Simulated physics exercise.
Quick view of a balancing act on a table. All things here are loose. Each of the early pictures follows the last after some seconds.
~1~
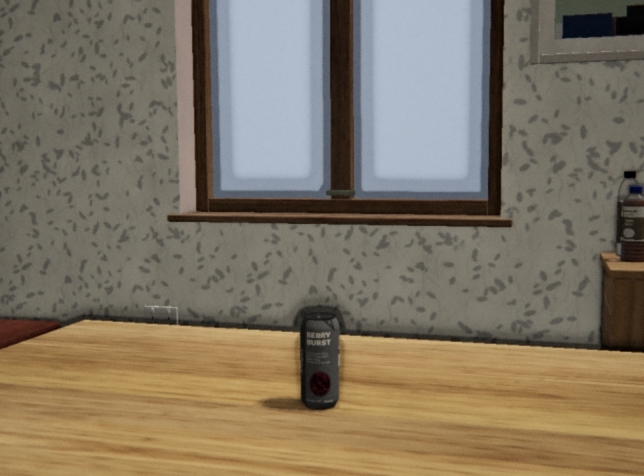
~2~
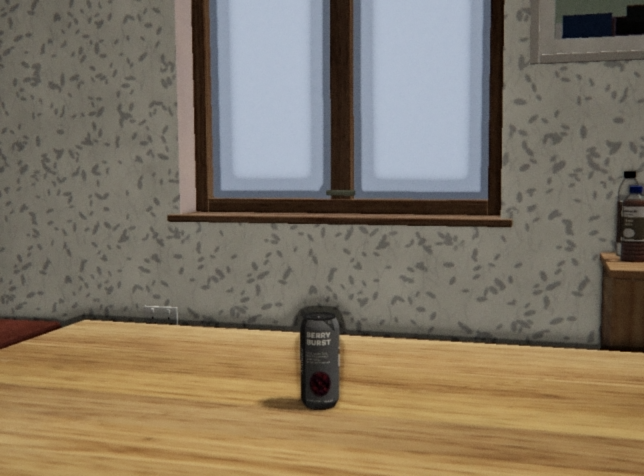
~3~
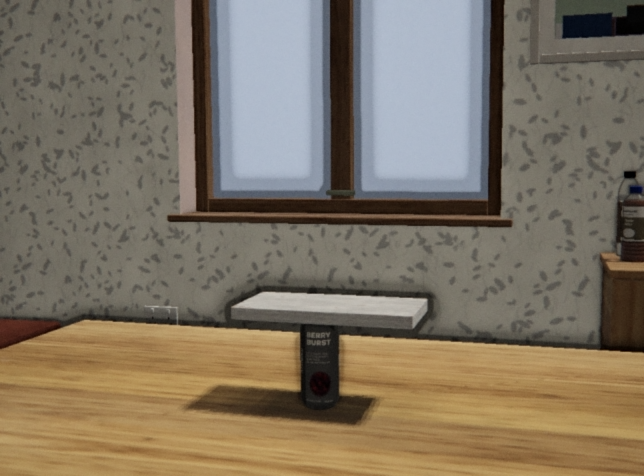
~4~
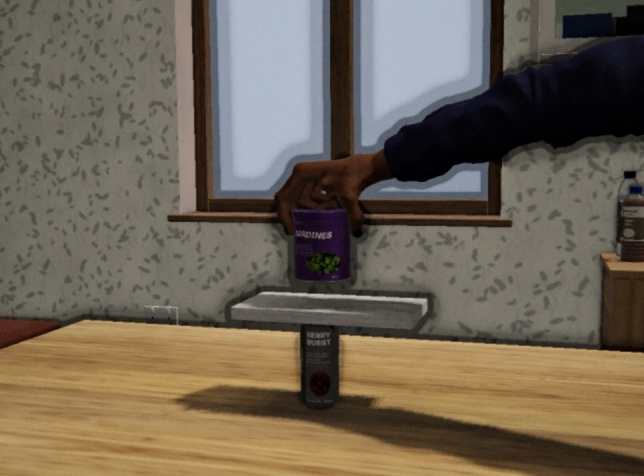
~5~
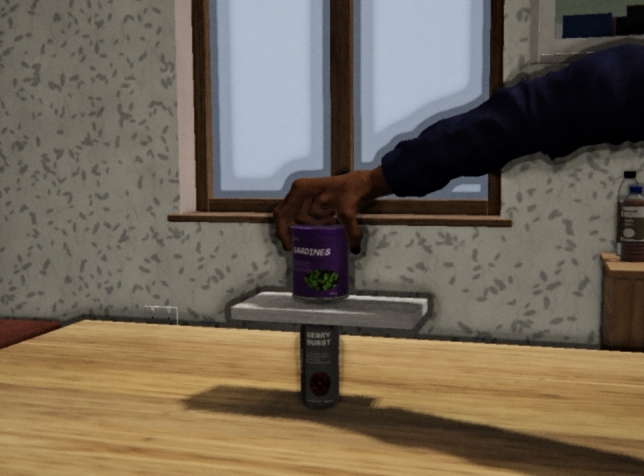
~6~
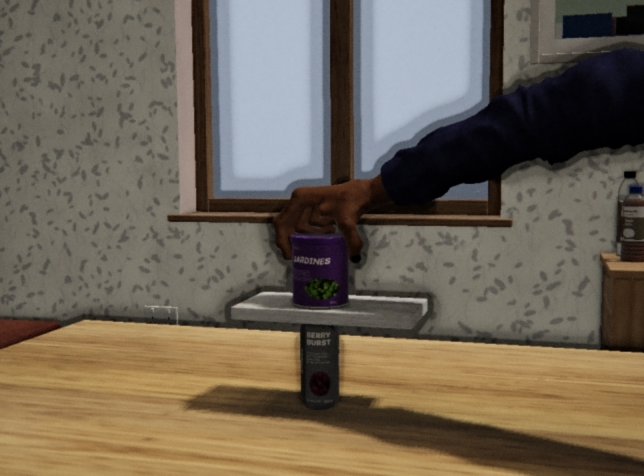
A small dark grey container with a dark red spot stands upright on a pale wooden table, seen from a still, nearly level view facing a speckled grey wall and a brown-framed window, with bottles at the right. A whitish board then appears lying flat across its top. A hand in a dark blue sleeve, reaching from the right, lowers a purple tin onto the board and keeps hold of it.
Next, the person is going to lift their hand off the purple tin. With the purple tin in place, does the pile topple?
No, it stays standing.
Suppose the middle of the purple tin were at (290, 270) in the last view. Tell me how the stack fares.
Outcome: Stable.
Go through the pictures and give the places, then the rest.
In the first picture, the last thing is not in view yet.
In the second picture, the last thing is not in view yet.
In the third picture, the last thing is not in view yet; white board (331, 309).
In the fourth picture, coming down; purple tin (322, 245); white board (331, 309).
In the fifth picture, coming down; purple tin (320, 261); white board (331, 309).
In the sixth picture, set down, still held; purple tin (321, 270); white board (331, 309).
Then, 0.70 s past the last view, nothing moves.
Then, 1.70 s past the last view, purple tin resting near (320, 271).
Finally, all 3 still in place. Final places as the last picture's camera would see them, purple tin near (320, 271). The stack keeps its balance.
